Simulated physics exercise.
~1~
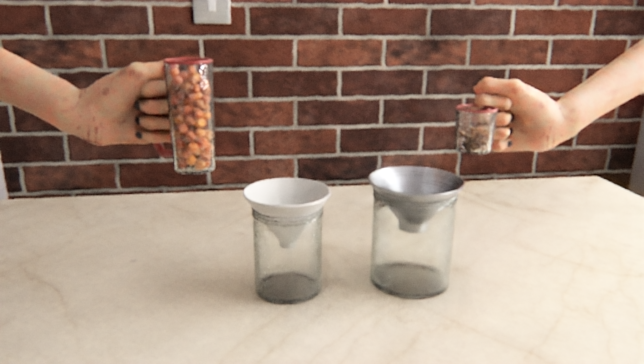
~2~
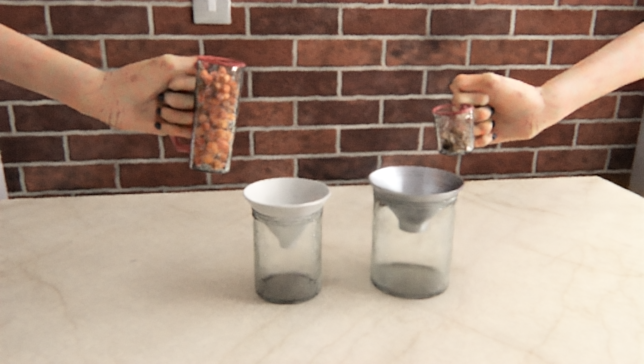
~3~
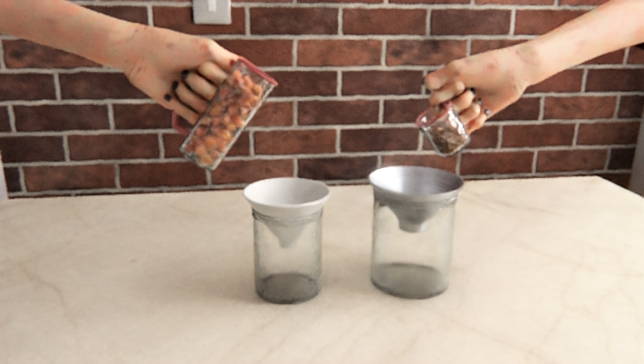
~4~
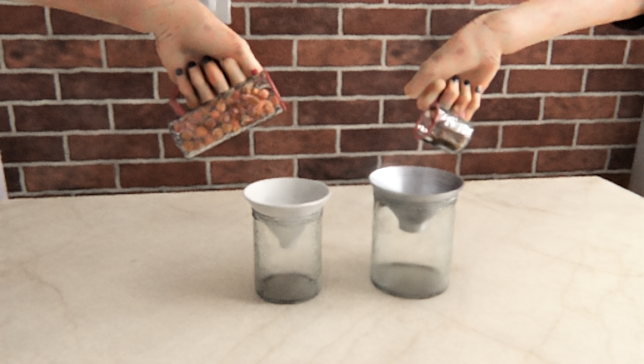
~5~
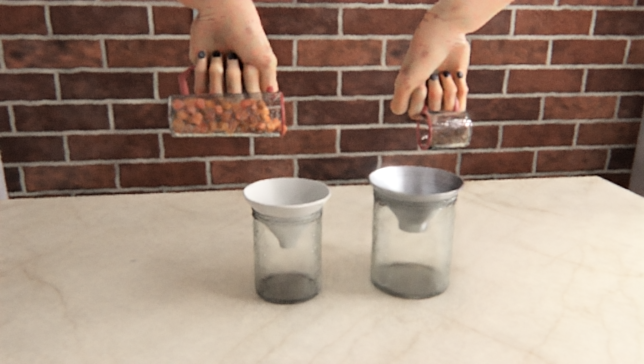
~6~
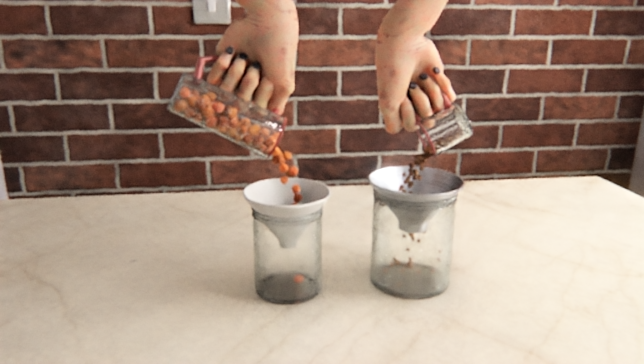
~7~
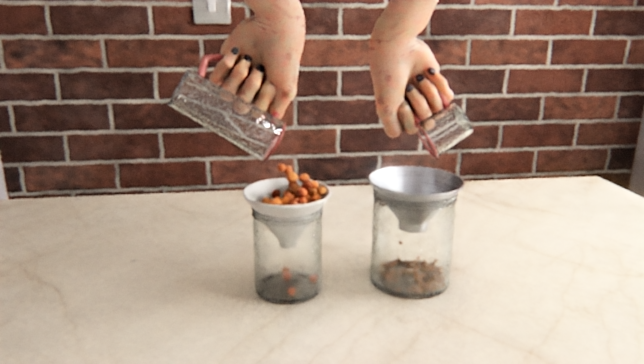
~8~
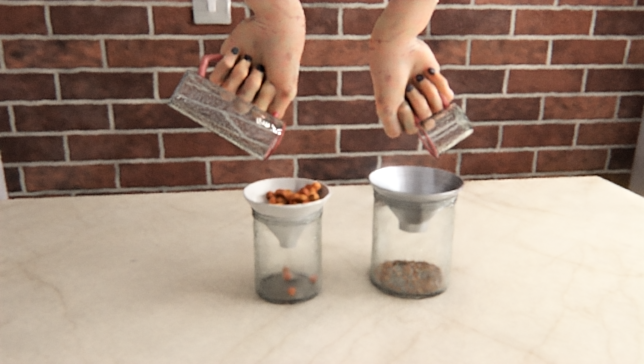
Two hands holding clear cups reach in from either side above a pale marbled table, seen from the front by a still camera against a red brick wall. The left cup is large and full of orange-brown pieces, the right one small with finer brown bits, and below stand two glass jars with a white funnel on the left and a grey one on the right. The hands move inward, tip the cups and pour. The fine bits all drop through the grey funnel, while most orange pieces stay heaped in the white funnel, with only a few below.
